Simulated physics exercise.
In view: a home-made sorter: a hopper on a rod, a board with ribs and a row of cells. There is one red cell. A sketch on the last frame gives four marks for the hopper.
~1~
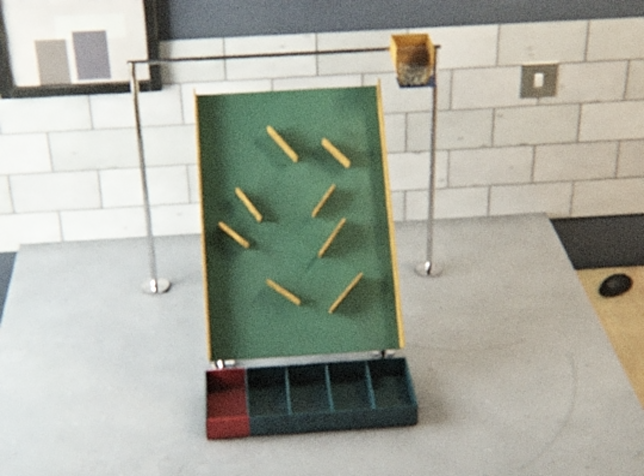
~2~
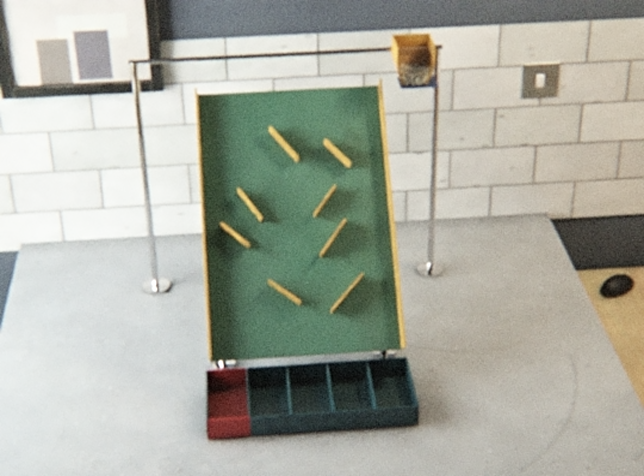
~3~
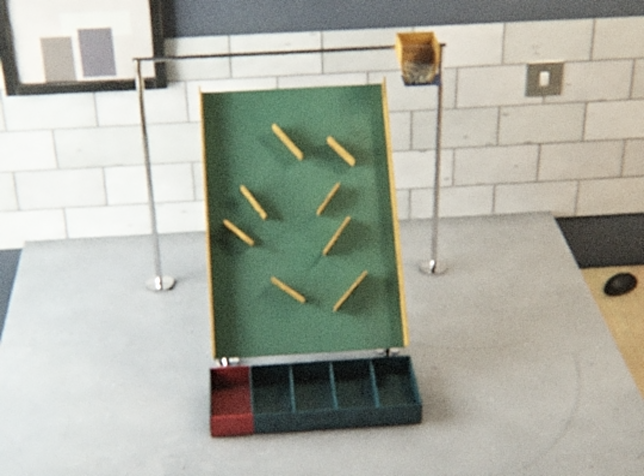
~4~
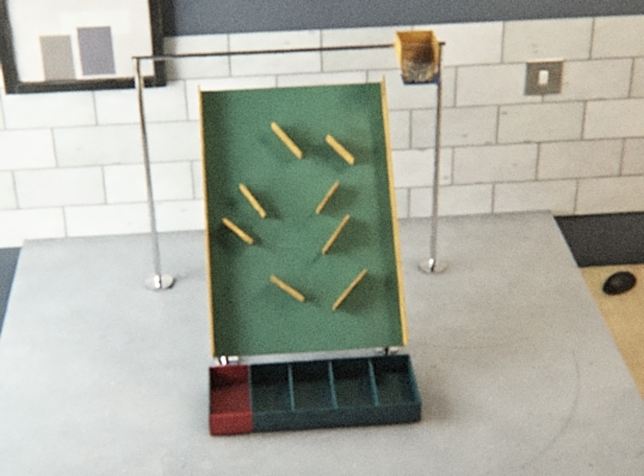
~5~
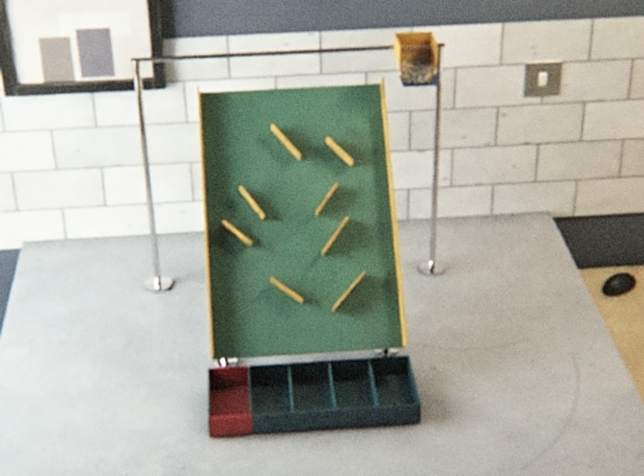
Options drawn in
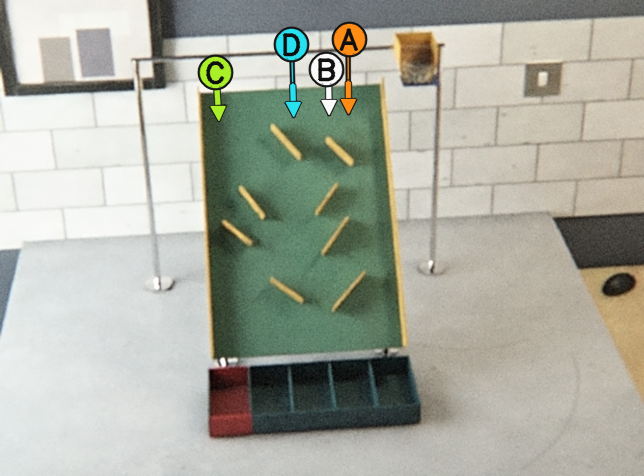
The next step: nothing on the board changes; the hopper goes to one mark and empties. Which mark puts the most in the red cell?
Use mark C.
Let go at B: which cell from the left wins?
It is the fifth one.
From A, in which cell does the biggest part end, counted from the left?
The fifth.
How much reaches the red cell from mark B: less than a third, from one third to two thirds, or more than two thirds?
It is less than a third.
On the marked copy, mark A meets the board at (348, 108); mark B meets the board at (329, 109); mark C meets the board at (218, 115); mark D meets the board at (293, 111).
If A is chosen, none in the red cell, nearly all in other cells, a stray few outside the box.
If B is chosen, a stray few in the red cell, nearly all in other cells, a stray few outside the box.
If C is chosen, about a third in the red cell, about half in other cells, a small part outside the box.
If D is chosen, a stray few in the red cell, nearly all in other cells, a small part held on the board.
